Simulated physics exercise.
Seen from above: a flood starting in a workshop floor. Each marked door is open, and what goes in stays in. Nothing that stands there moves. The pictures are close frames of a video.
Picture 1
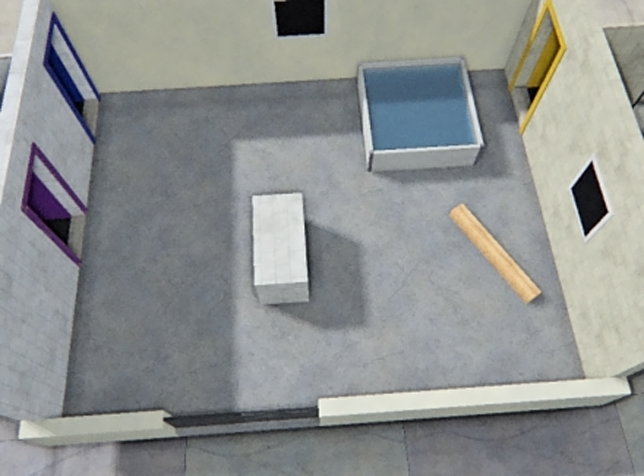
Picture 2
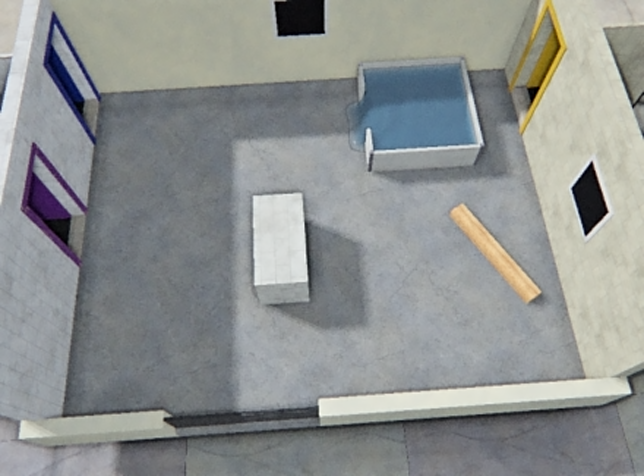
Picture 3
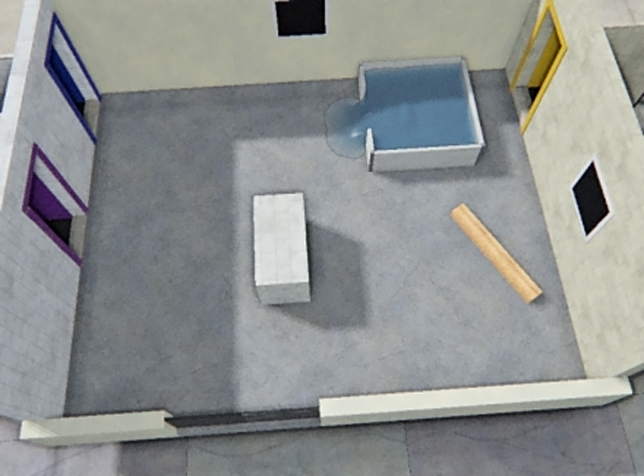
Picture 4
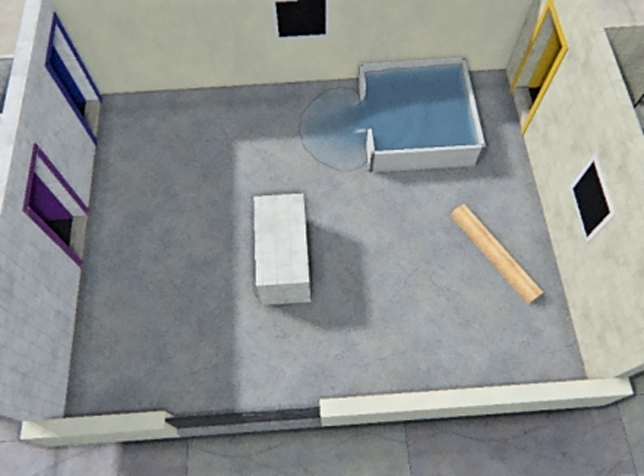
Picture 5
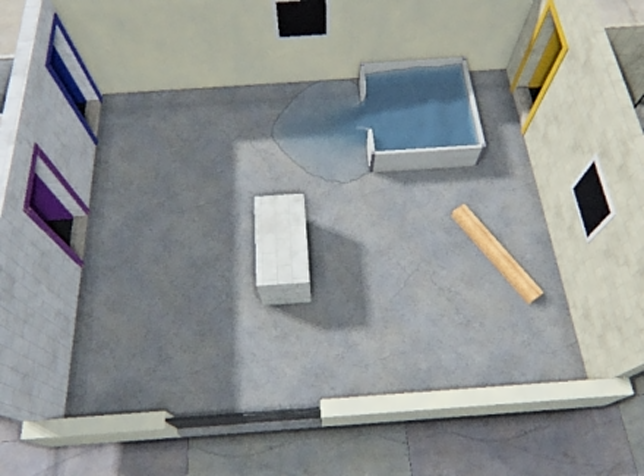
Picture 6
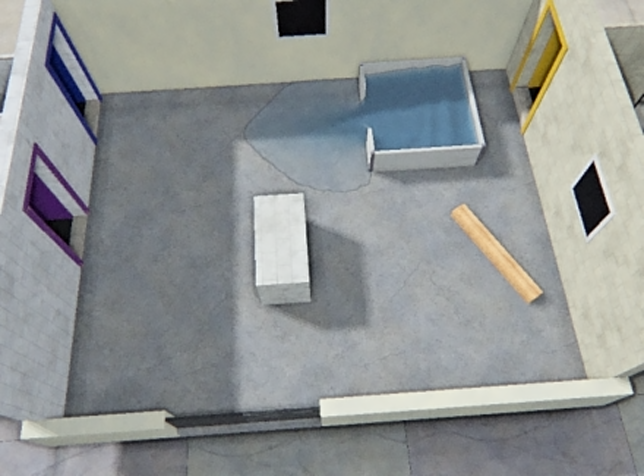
Water sits still in an open white-walled tank near the back of a workshop floor, then begins pouring out through a gap in its left side. It spreads leftward across the grey floor in a thin, rounded sheet, widening steadily into a broad fan behind the pale block.
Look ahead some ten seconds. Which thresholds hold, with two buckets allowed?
In the end: The purple door lets in a lot; the blue door lets in a lot; the yellow door admits no more than that.
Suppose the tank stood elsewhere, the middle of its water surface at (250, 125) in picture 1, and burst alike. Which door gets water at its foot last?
It is the yellow-painted one.
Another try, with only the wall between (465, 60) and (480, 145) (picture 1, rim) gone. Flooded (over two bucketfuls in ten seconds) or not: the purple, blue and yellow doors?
Purple keeps below it; blue stays under; yellow floods.
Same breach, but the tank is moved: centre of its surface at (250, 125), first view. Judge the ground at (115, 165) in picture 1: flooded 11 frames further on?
There: Covered.
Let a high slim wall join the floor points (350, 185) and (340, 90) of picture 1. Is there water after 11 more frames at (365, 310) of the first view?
Answer: Wet.
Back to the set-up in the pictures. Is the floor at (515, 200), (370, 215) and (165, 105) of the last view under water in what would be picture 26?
As listed: Not flooded, free of water, flooded.
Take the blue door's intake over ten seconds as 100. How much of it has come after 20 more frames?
Close to 50 %.
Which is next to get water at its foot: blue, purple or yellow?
I say the one in blue.
A moment on, water covers 20 % of the floor; the purple door not reached, the blue door not reached, the yellow door not reached.
Next, water covers 30 % of the floor; the purple door not reached, the blue door wet at the sill, nothing in, the yellow door not reached.
Then, water covers 40 % of the floor; the purple door under two buckets in, the blue door over two buckets in, the yellow door not reached.
Later, water covers 45 % of the floor; the purple door over two buckets in, the blue door far over two buckets in, the yellow door not reached.
In the end, water covers 65 % of the floor; the purple door over two buckets in, the blue door far over two buckets in, the yellow door not reached.
